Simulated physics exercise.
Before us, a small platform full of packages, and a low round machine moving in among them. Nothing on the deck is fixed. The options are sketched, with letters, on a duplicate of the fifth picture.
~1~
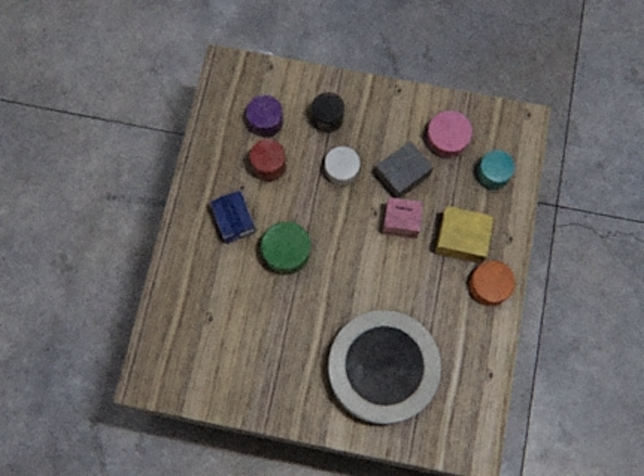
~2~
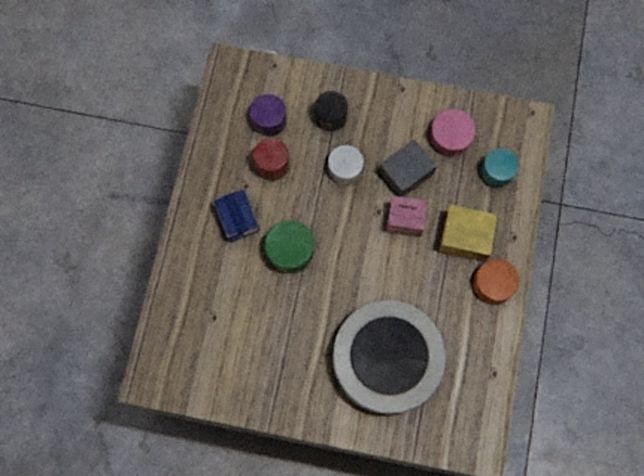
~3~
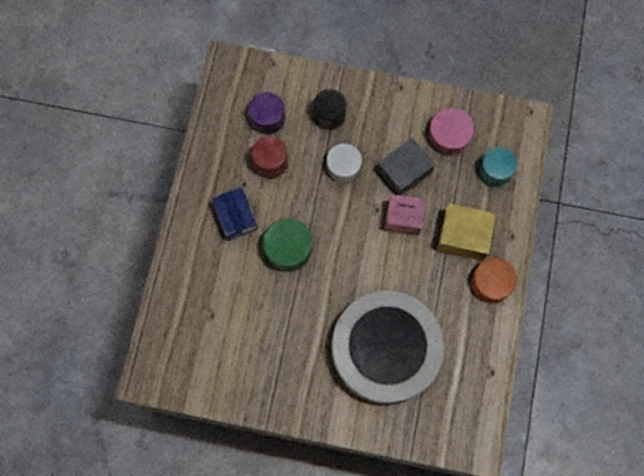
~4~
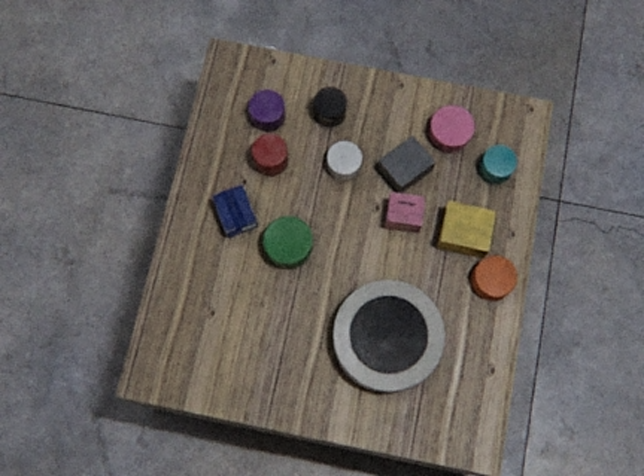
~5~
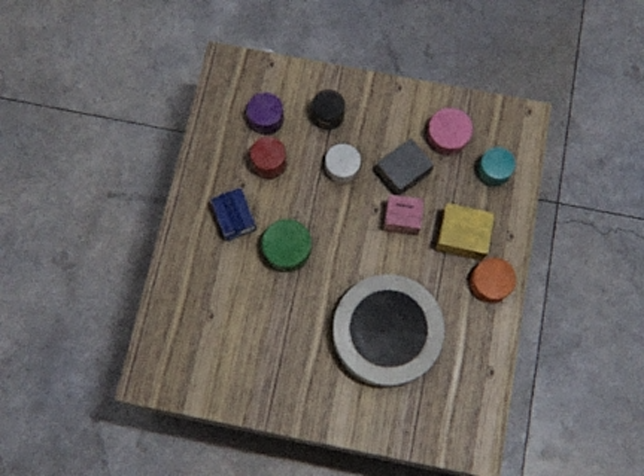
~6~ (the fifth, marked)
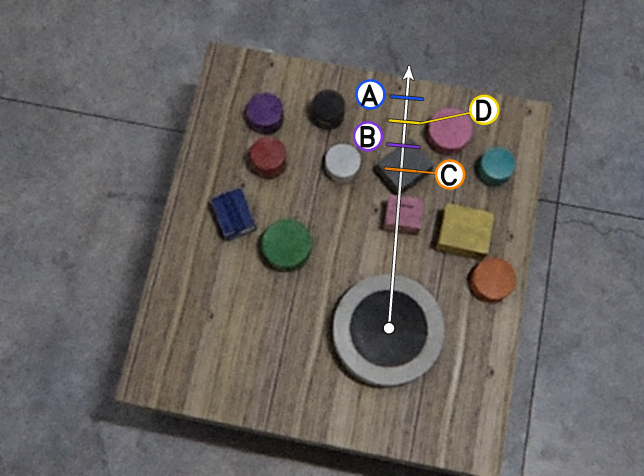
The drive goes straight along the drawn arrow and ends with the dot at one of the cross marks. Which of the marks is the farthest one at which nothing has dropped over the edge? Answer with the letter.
Stop at C.
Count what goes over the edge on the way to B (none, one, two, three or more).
In all, one.
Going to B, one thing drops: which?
It is the grey crate.
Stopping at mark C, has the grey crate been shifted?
By then, yes.
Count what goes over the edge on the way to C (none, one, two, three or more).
In all, none.
On the marked copy, A at (407, 98); B at (403, 145); C at (401, 170); D at (405, 122); the arrow from (389, 328) to (409, 66); the white dot at (389, 328).
Taking C. A third of the way, robot (392, 272); pink box (405, 208); orange canister (493, 281).
Two thirds of the way, robot (397, 216); grey crate (407, 124); yellow crate (474, 215).
When it is over, robot (400, 175); grey crate (413, 86); pink box (411, 116); nothing has fallen.
As for the rest, A drops the grey crate and pink box; B drops the grey crate; D drops the grey crate and pink box.
